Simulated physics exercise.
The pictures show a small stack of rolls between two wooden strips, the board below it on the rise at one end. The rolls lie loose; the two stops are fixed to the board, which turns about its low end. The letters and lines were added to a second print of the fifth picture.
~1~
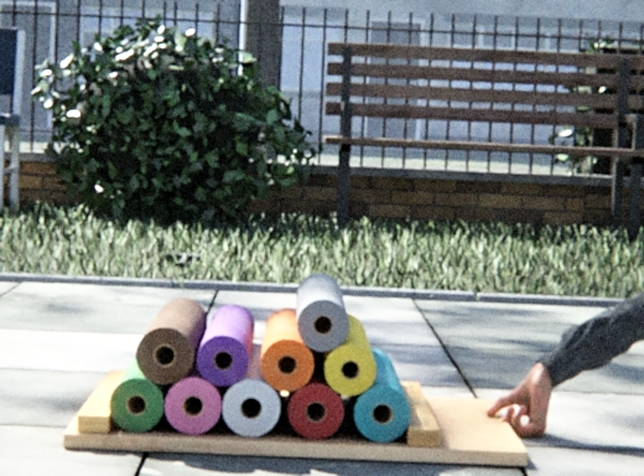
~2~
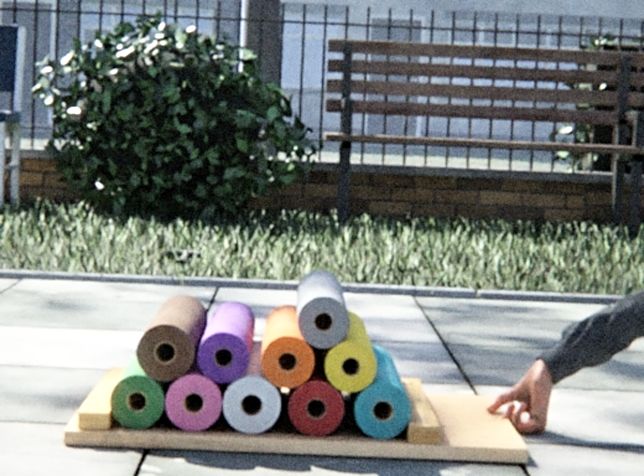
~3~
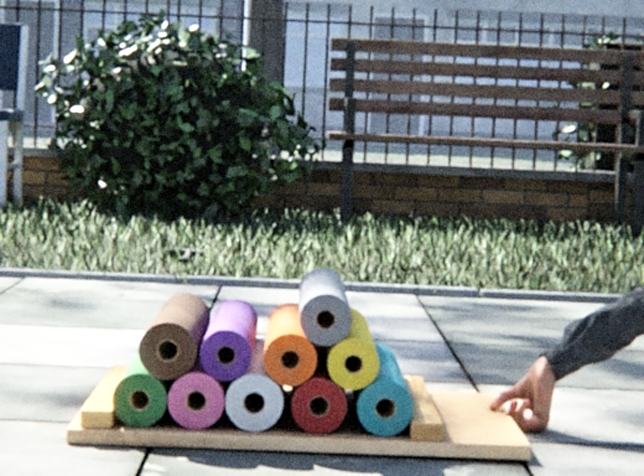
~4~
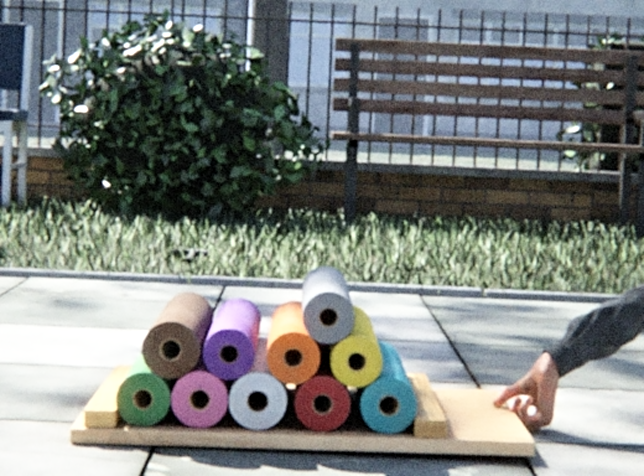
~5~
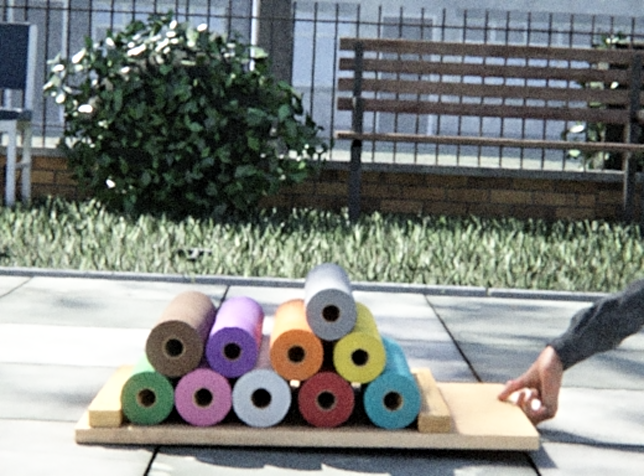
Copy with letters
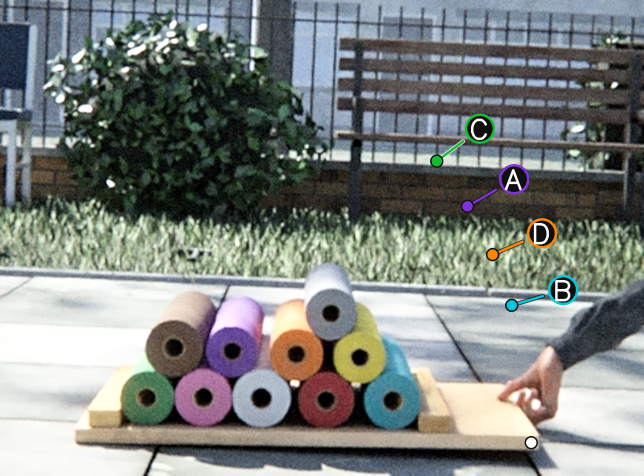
A hand slightly raises the right end of a board holding stacked colourful rolls.
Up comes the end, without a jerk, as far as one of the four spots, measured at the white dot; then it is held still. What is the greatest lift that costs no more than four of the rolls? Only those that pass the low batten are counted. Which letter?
At most to D.
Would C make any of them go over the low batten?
At C: Yes.
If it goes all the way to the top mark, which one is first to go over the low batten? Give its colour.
The brown one.
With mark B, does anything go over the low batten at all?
No, at B.
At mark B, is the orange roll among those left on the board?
Yes.
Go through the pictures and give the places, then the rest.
Purple roll (224, 360); yellow roll (350, 370); brown roll (165, 355), in the first picture.
Brown roll (165, 352); orange roll (288, 362), in the second picture.
Board (300, 408); turquoise roll (385, 408); yellow roll (354, 364); red roll (319, 406), in the third picture.
Board (303, 406); green roll (143, 399); pink roll (200, 400), in the fourth picture.
Board (307, 403); green roll (147, 398); pink roll (203, 398), in the fifth picture.
On the marked copy, A at (467, 206); B at (512, 305); C at (437, 161); D at (492, 255); the white dot at (531, 443).
With D. Early on, board at 16°.
Further on, board at 26°.
At the end, board at 26°, none over the low batten.
As for the rest, A five over the low batten; B none over the low batten; C five over the low batten.
